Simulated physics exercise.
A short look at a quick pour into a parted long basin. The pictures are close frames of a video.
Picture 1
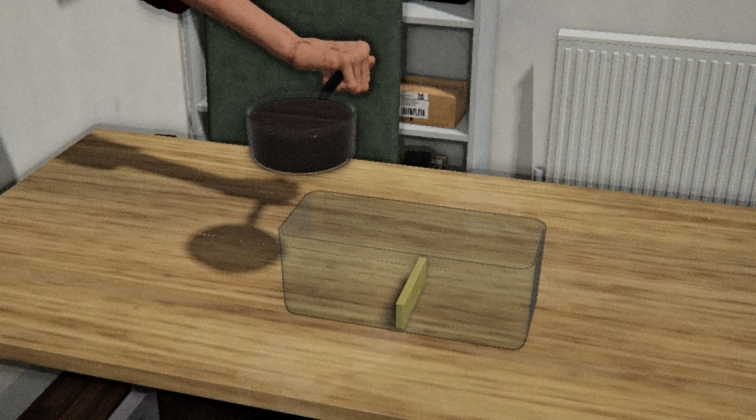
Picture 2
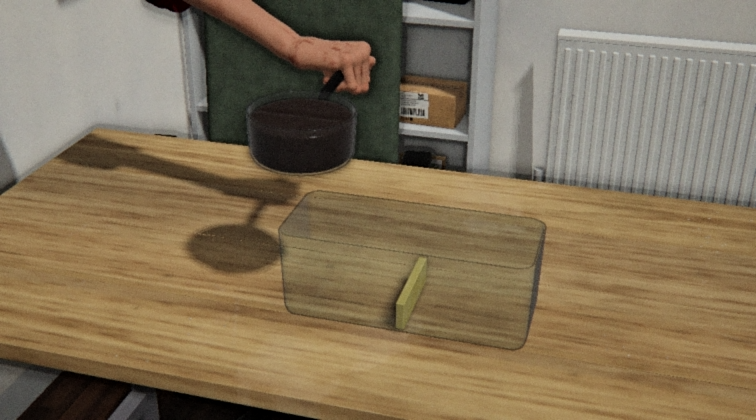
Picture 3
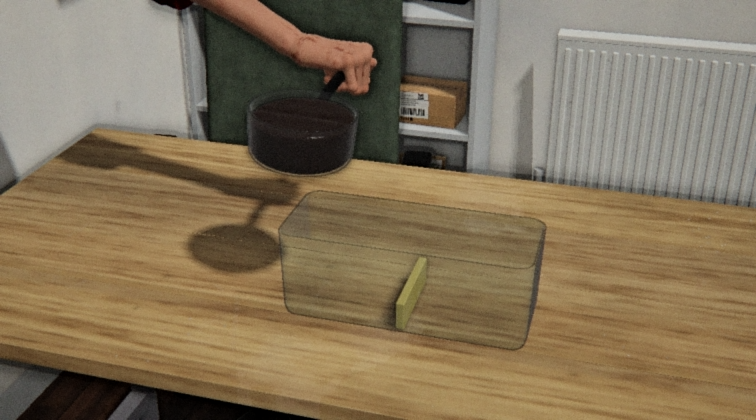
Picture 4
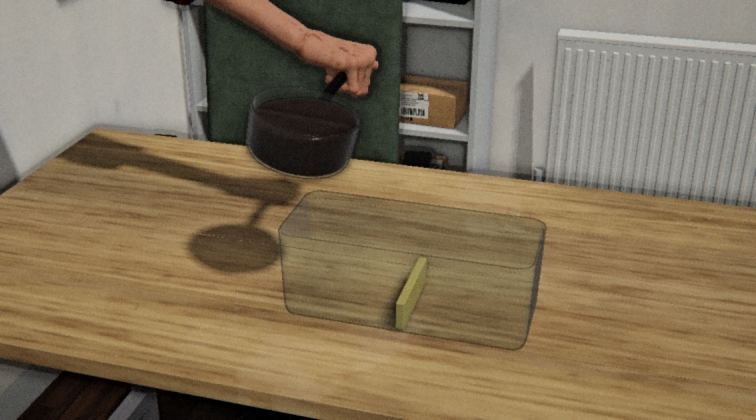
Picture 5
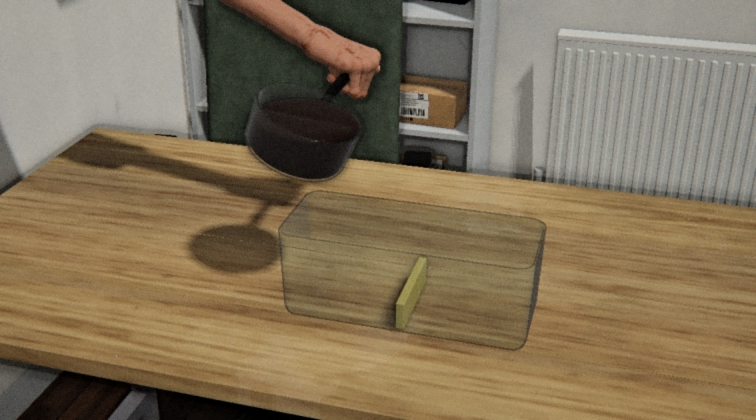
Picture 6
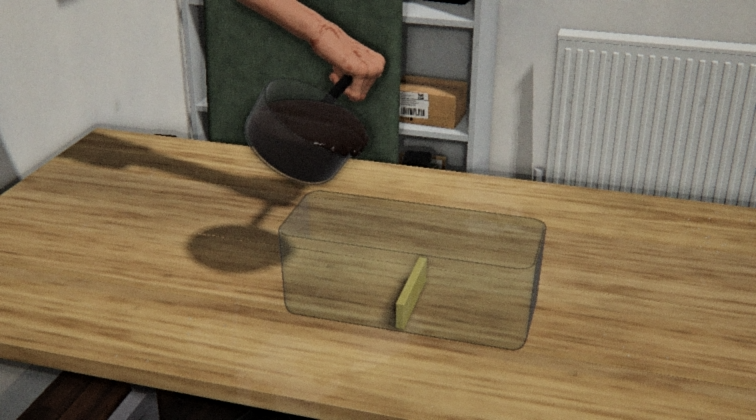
A hand gradually tilts a pot of dark liquid rightward above a clear divided basin.
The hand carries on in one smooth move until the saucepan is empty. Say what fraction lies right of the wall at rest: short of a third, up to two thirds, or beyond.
The share right of the wall is not even a third.
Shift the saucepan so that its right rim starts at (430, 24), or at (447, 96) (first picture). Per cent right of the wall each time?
The first gives 80 %, the second 80 %.
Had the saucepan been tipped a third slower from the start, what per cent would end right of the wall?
It comes to 30 per cent or so.
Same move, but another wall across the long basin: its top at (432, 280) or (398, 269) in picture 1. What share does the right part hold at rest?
About 10 and 35 per cent.
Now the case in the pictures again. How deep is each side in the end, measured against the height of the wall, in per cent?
Left: 70 %. Right: 20 %.
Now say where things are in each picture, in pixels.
In the first frame, it leans 0°; its right rim is at (353, 117); the coffee meets the walls at (254, 110) and (353, 121); the long basin's rim runs from (293, 212) to (540, 246); the wall's top is at (412, 281).
In the second frame, it leans 1°; its right rim is at (353, 118); the coffee meets the walls at (255, 110) and (353, 122).
In the third frame, it leans 6°; its right rim is at (355, 122); the coffee meets the walls at (256, 108) and (354, 123).
In the fourth frame, it leans 13°; its right rim is at (356, 128); the coffee meets the walls at (257, 108) and (356, 124).
In the fifth frame, it leans 21°; its right rim is at (357, 137); the coffee meets the walls at (258, 109) and (360, 131); 1 per cent is over the edge.
In the sixth frame, it leans 32°; its right rim is at (357, 147); the coffee meets the walls at (255, 110) and (352, 135); 6 per cent is over the edge.
A moment on, the tilt is 93° and 23 per cent is still to pour, 33 is left of the wall and 7 right of it.
Next, the tilt is 102° and 5 per cent is still to pour, 76 is left of the wall and 14 right of it.
Then the tilt is 102° and 1 per cent is still to pour, 77 is left of the wall and 19 right of it.
Later the tilt is 102° and 0 per cent is still to pour, 76 is left of the wall and 21 right of it.
At rest 76 per cent lies left of the wall, 21 right of it and 3 outside.
